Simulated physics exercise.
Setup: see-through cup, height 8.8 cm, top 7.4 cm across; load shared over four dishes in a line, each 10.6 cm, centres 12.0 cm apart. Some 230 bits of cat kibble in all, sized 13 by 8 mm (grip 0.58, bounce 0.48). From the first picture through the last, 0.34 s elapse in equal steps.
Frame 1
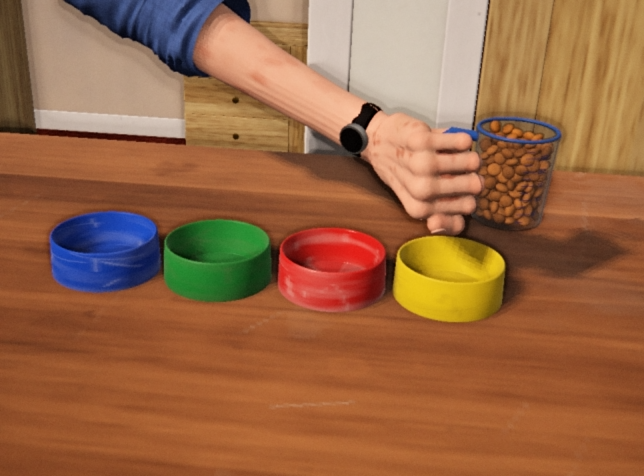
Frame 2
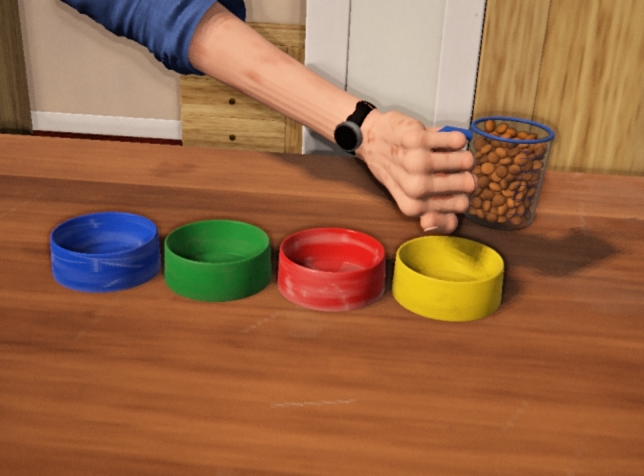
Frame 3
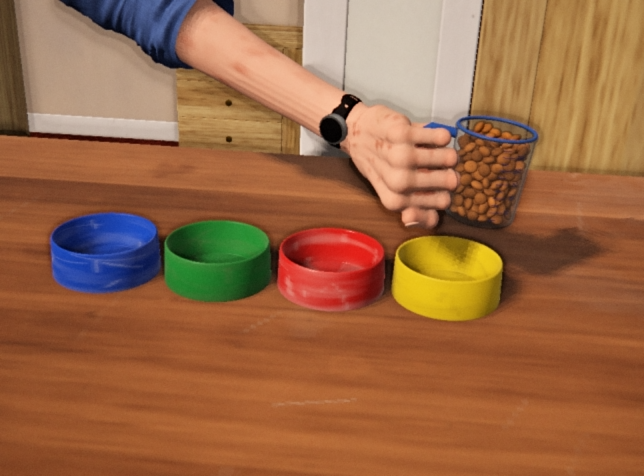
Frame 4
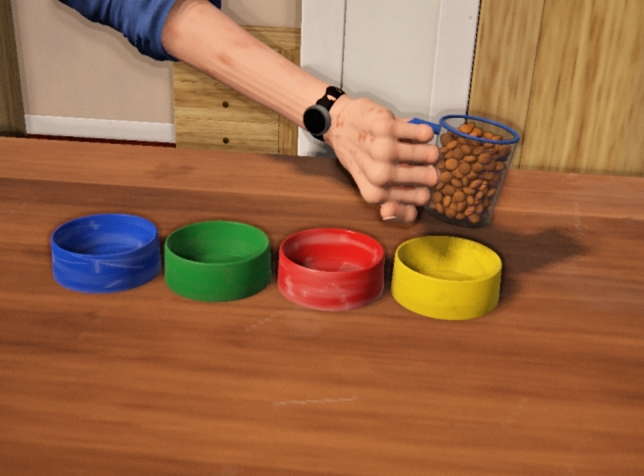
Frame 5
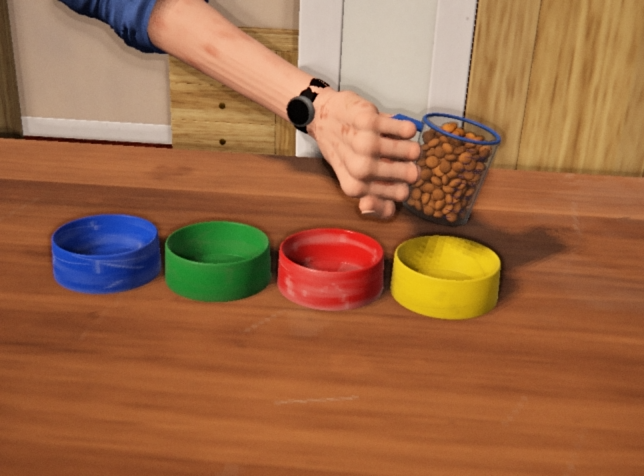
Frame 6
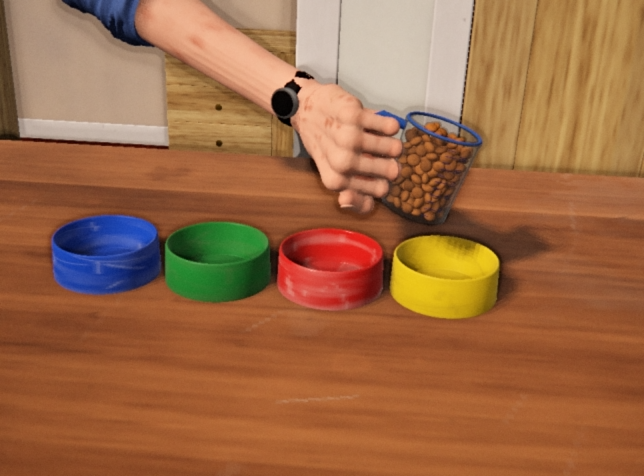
At the start, a hand wearing a dark watch holds a clear cup of brown kibble upright behind the yellow dish, right of the red, green and blue ones. The hand then moves the cup gradually left, tilting it slightly, while the kibble stays inside and the four dishes remain empty.
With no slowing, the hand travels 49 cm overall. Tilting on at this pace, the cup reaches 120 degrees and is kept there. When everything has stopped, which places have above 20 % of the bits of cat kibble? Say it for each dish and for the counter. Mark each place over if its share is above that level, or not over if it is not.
Red: Not over, blue: Over, green: Not over, yellow: Not over, counter: Not over.
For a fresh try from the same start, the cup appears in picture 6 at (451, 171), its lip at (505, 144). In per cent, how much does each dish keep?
In the end red holds 10, blue holds 20, green holds 60, yellow holds 0.
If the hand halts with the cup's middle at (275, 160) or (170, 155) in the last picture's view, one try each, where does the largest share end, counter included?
The largest share ends at red first and at green second.
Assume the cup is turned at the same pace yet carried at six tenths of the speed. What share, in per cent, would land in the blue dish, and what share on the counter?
In that case: Blue 10, and counter 10.
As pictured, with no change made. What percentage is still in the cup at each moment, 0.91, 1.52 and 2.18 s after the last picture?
At the three moments: 100, 85 and 15 percent.
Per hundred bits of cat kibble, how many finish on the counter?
Close to 5 %, more or less.
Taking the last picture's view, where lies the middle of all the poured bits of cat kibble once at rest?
My guess is close to (98, 249).
Then, 0.91 s after the last picture, tilt 64 degrees; cup holds 100 %.
Then, 1.52 s after the last picture, tilt 96 degrees; cup holds 85 %, blue 10 %.
Then, 2.18 s after the last picture, tilt 120 degrees; cup holds 15 %, blue 85 %.
In the end, red 0 %, blue 95 %, green 0 %, yellow 0 %, counter 5 %.
